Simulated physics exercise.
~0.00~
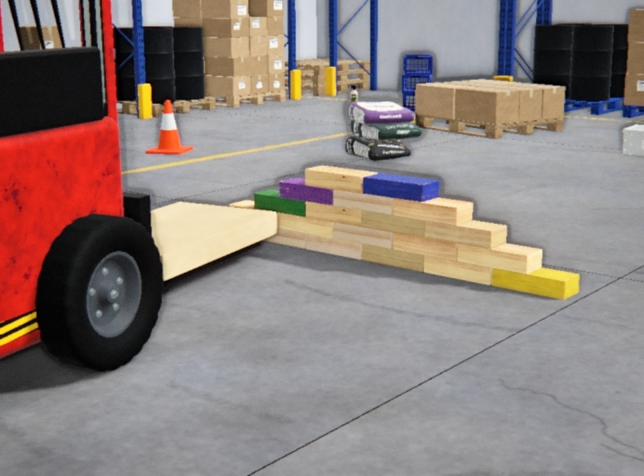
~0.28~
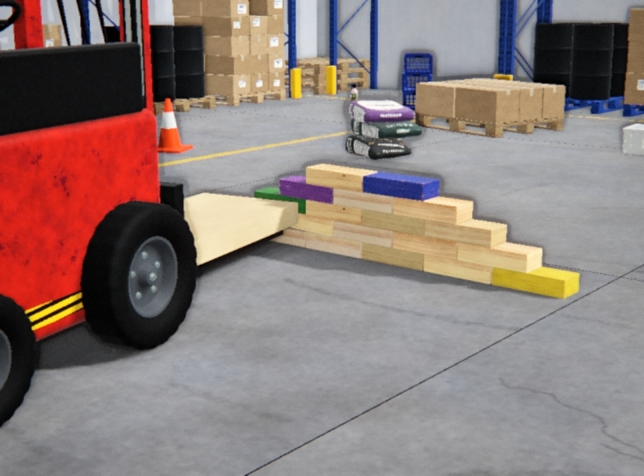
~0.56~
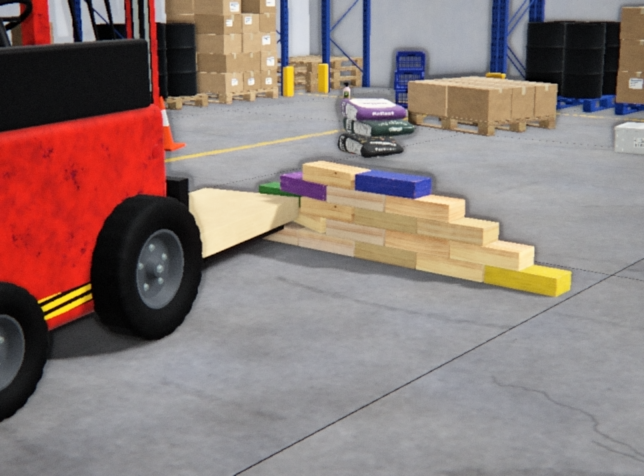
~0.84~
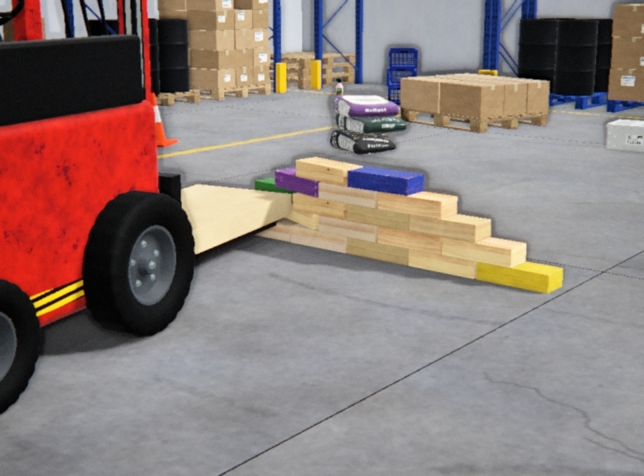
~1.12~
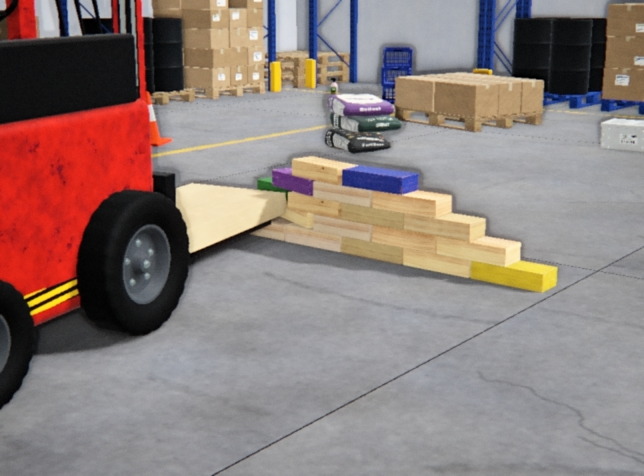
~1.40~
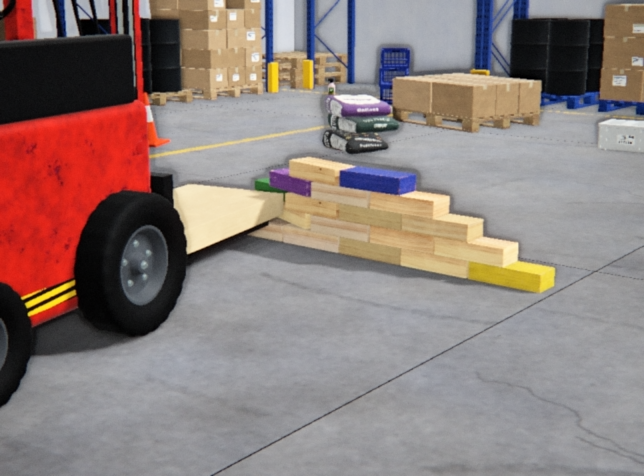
A red forklift noses in from the left of a warehouse, seen from slightly above the concrete floor, pushing a long pale case toward a low stepped wall of loose timber blocks. Among the plain pieces are a green and a purple block at the left, a blue one on top and a yellow one at the right foot. The case presses into the left end, nudging the green block back slightly and partly covering it. The view drifts right as the truck stops. The wall remains standing, with green, purple, blue and yellow blocks still up.
